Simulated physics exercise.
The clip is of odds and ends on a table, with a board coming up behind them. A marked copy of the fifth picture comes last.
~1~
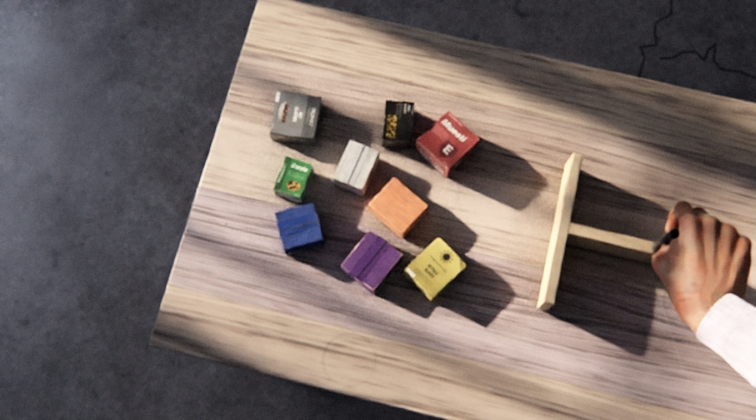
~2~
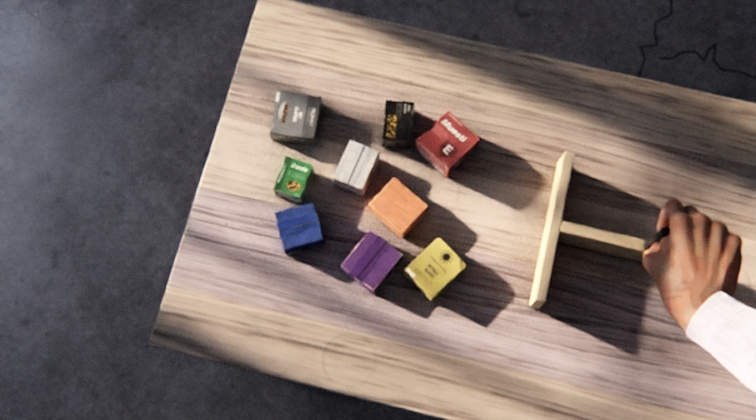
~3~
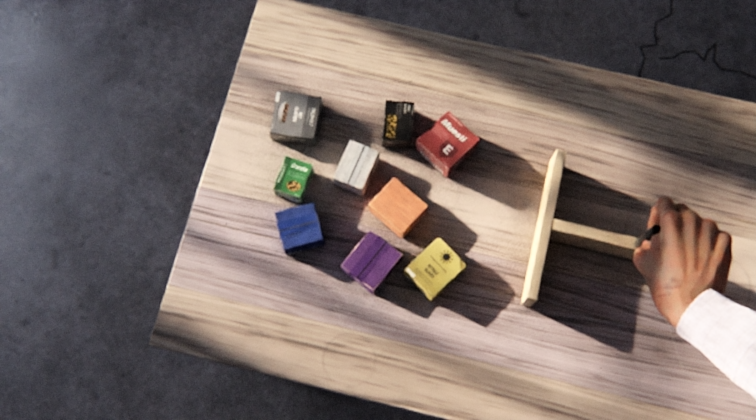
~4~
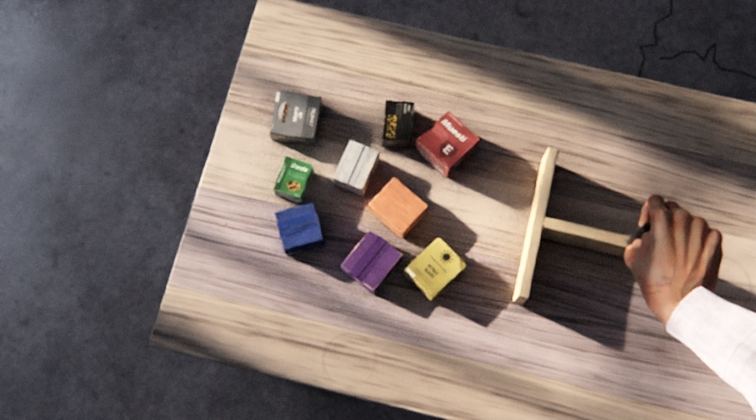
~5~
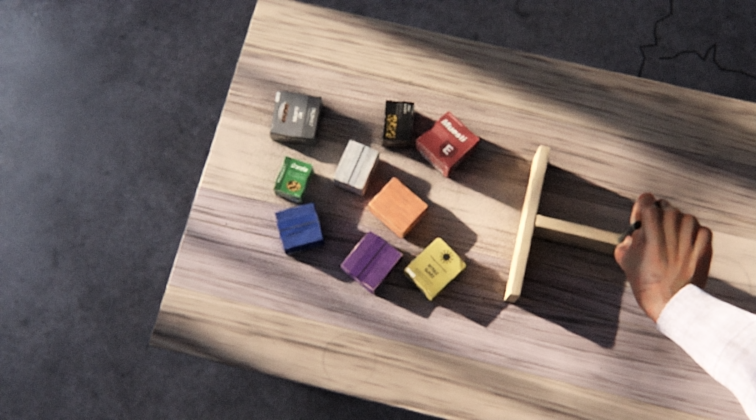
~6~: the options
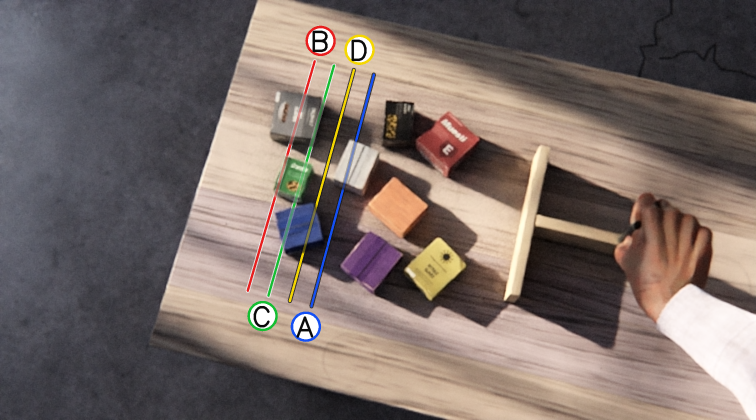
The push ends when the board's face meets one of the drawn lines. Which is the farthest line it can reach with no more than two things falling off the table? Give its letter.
At B, and not beyond.
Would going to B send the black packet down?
No.
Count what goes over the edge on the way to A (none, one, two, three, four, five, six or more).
In all, none.
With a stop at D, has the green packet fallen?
No.
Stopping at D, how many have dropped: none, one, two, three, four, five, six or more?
In all, none.
On the marked copy, A at (344, 186); B at (283, 171); C at (302, 176); D at (323, 181).
Taking B. A third of the way, board (441, 197); black packet (393, 124); yellow box (396, 274).
Two thirds of the way, board (352, 177); blue box (233, 216); grey packet (275, 108).
When it is over, board (284, 161); blue box over the edge; grey packet (235, 93); one fallen.
As for the rest, A is within the limit but short; C is within the limit but short; D is within the limit but short.
